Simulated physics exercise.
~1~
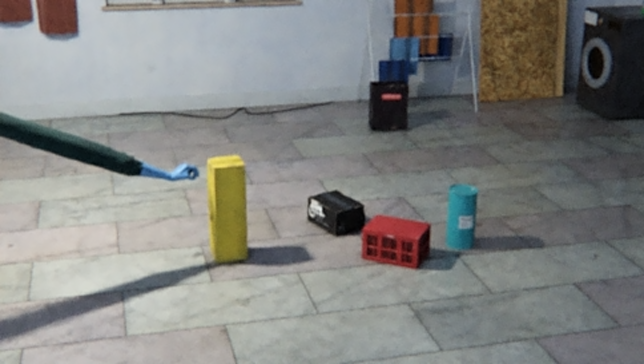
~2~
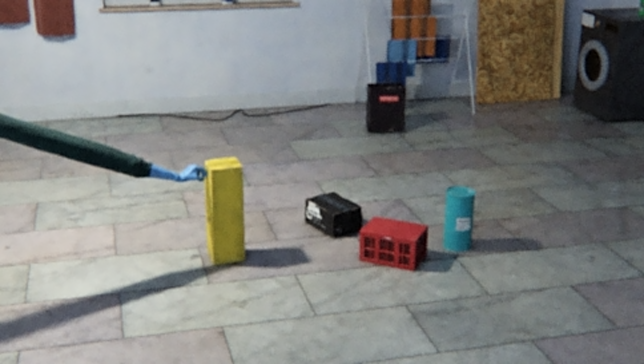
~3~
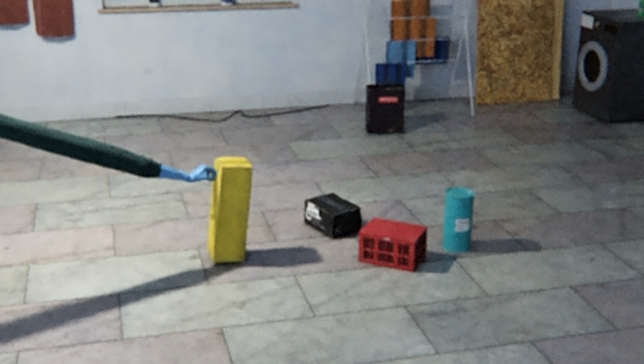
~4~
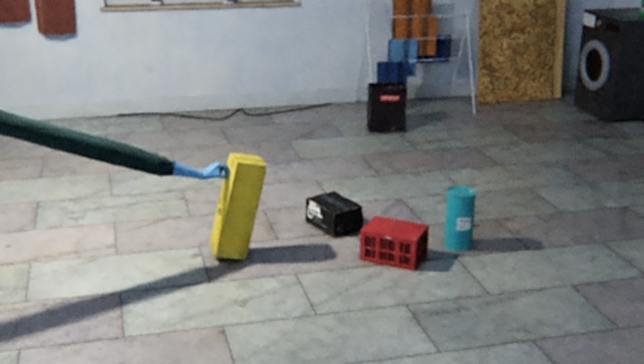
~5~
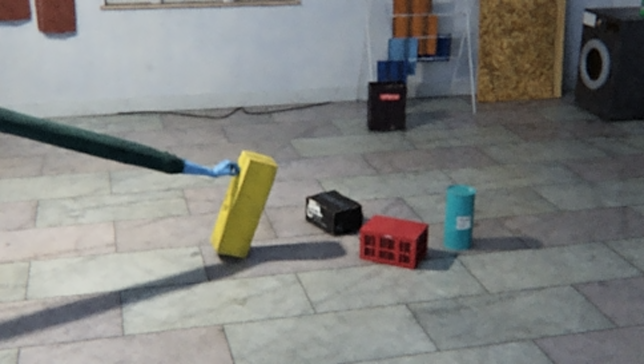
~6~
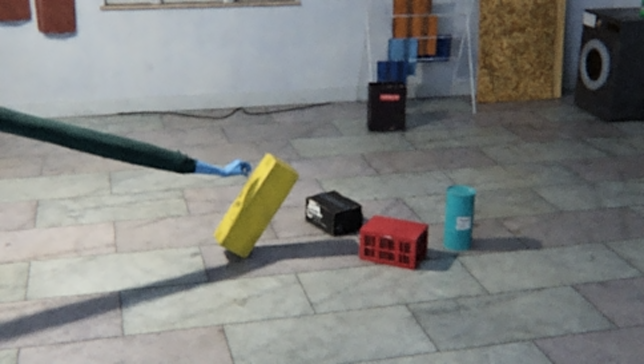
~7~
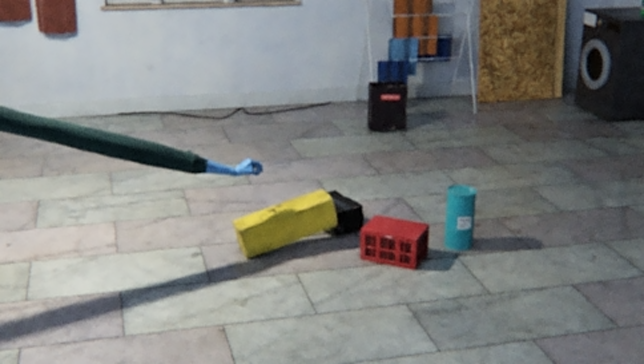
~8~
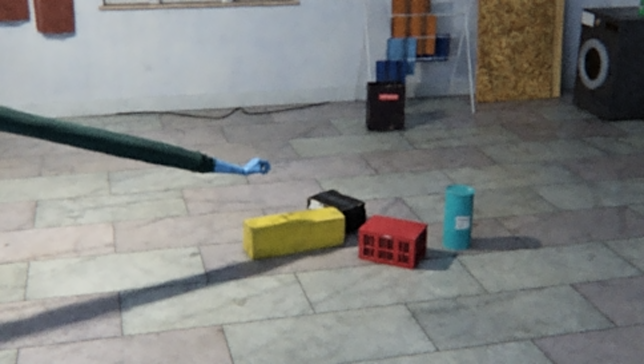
In a room with a tiled floor, a blue-gloved hand at the end of a long dark sleeve pushed an upright yellow box to the right until it leaned, toppled and lay on its side by a black parcel, near a red crate and turquoise canister.
